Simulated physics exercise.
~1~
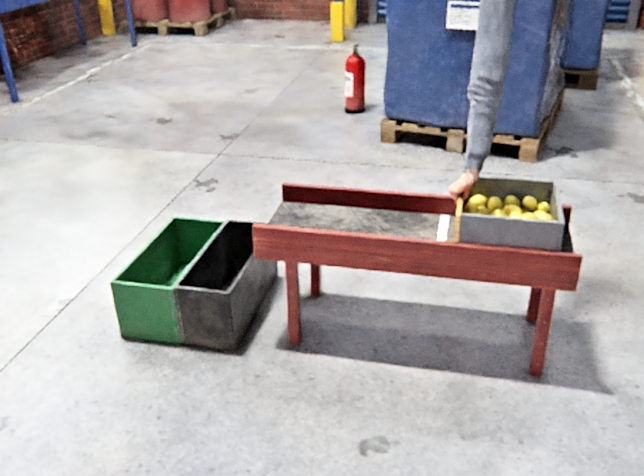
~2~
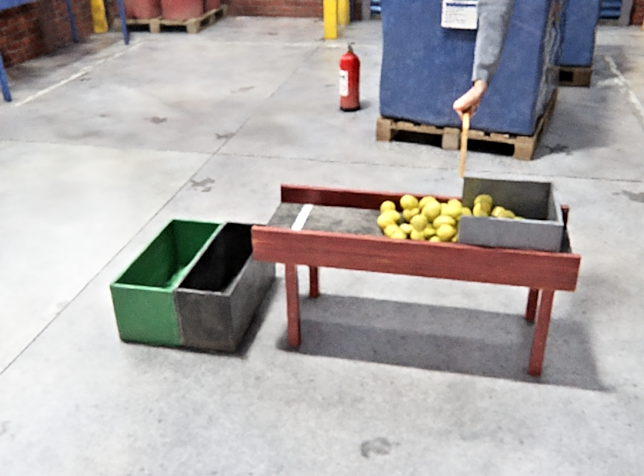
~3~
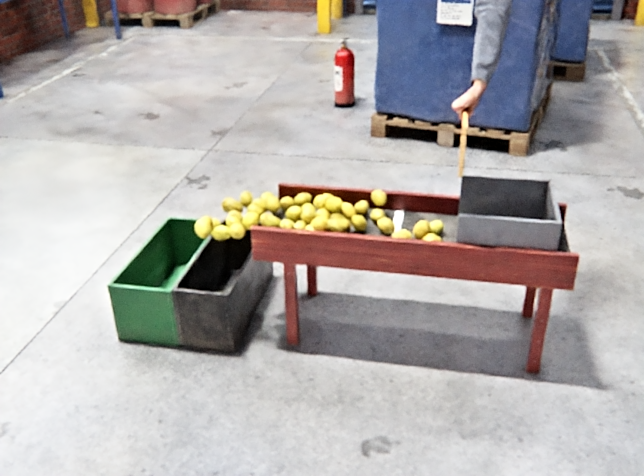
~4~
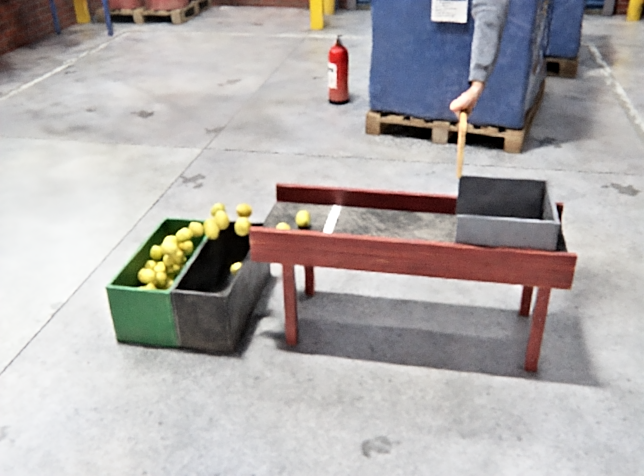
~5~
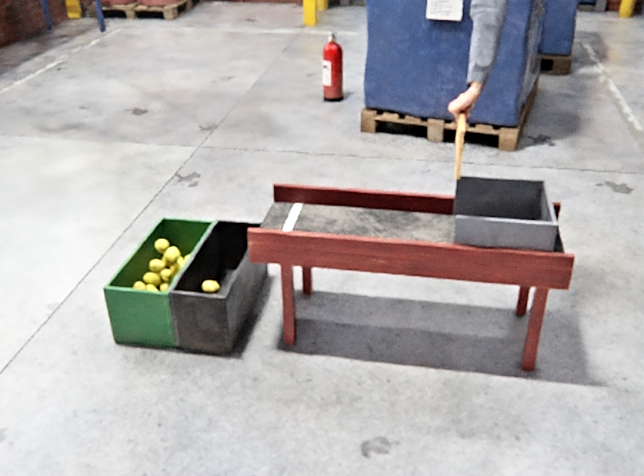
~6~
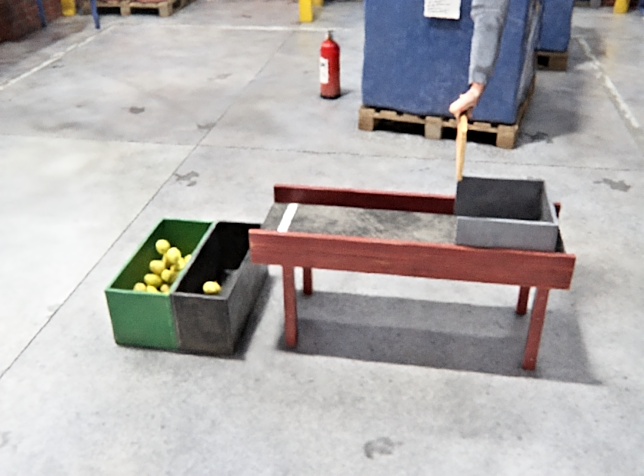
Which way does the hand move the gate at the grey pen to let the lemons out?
The hand pulls the gate upward, clear of the belt, and then holds it above the pen's open side.
